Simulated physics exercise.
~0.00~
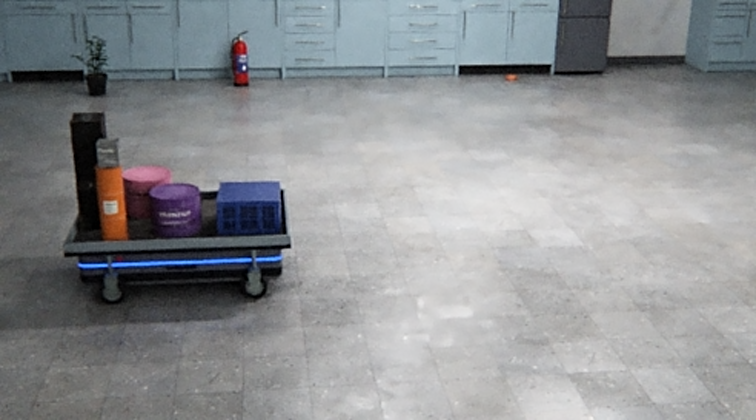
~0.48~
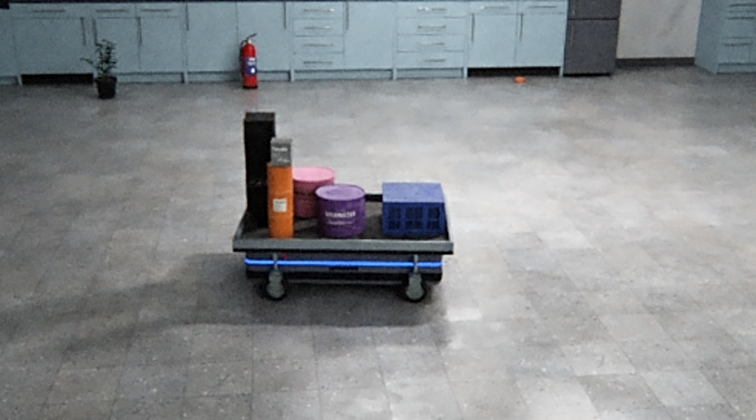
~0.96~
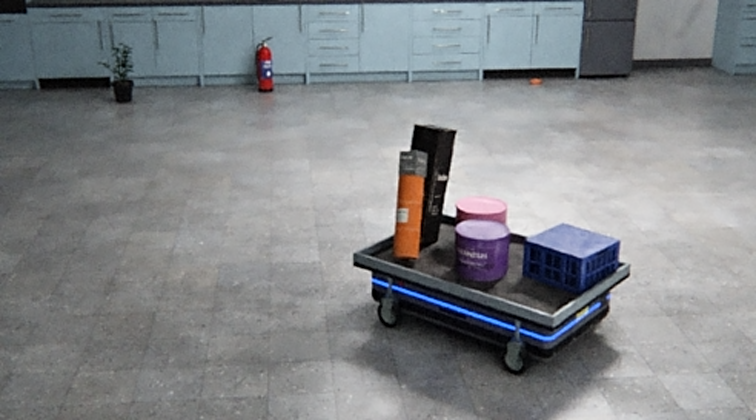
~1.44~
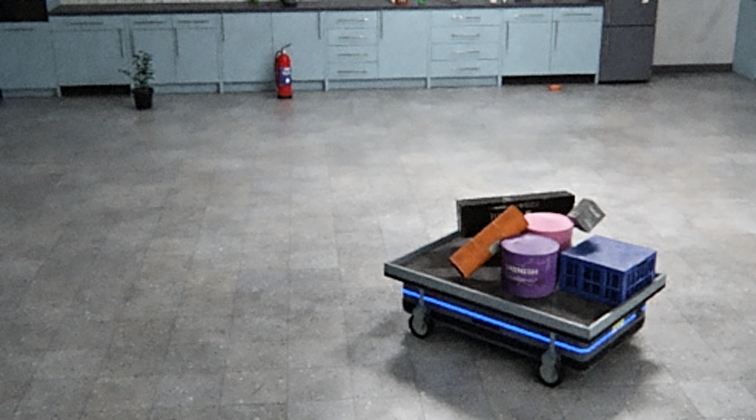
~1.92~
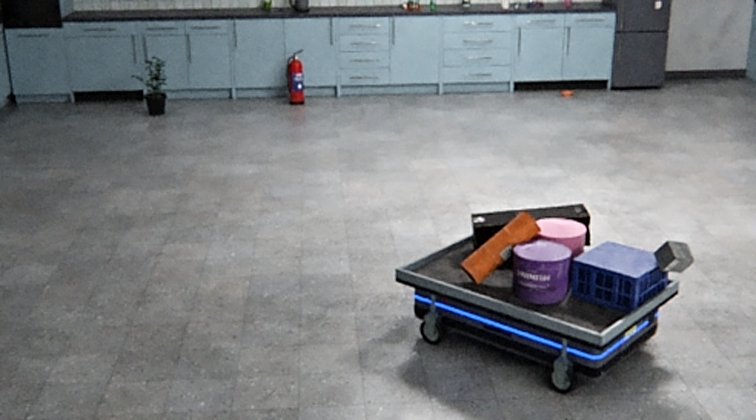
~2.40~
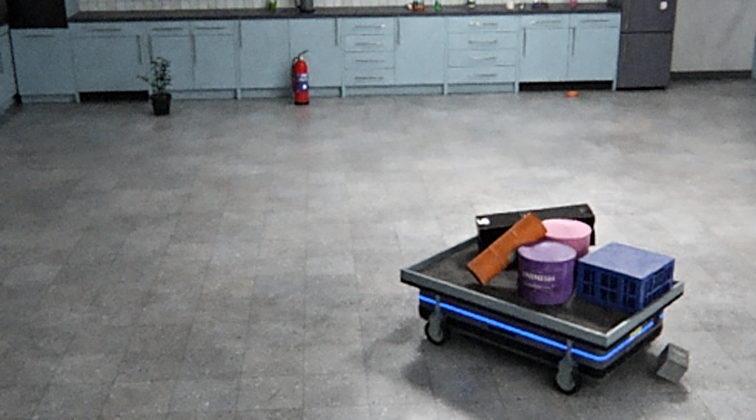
At the start, a low wheeled cart carrying an upright black box, an orange canister topped by a small grey box, two pails and a blue crate rolls right across a tiled floor. It then turns toward the viewer, and the black box, canister and grey box begin to lean. As the cart stops, the black box falls on its side, the canister tips over against the pails, and the grey box tumbles past the crate. The grey box drops off the right side and ends on the floor, while everything else remains aboard.
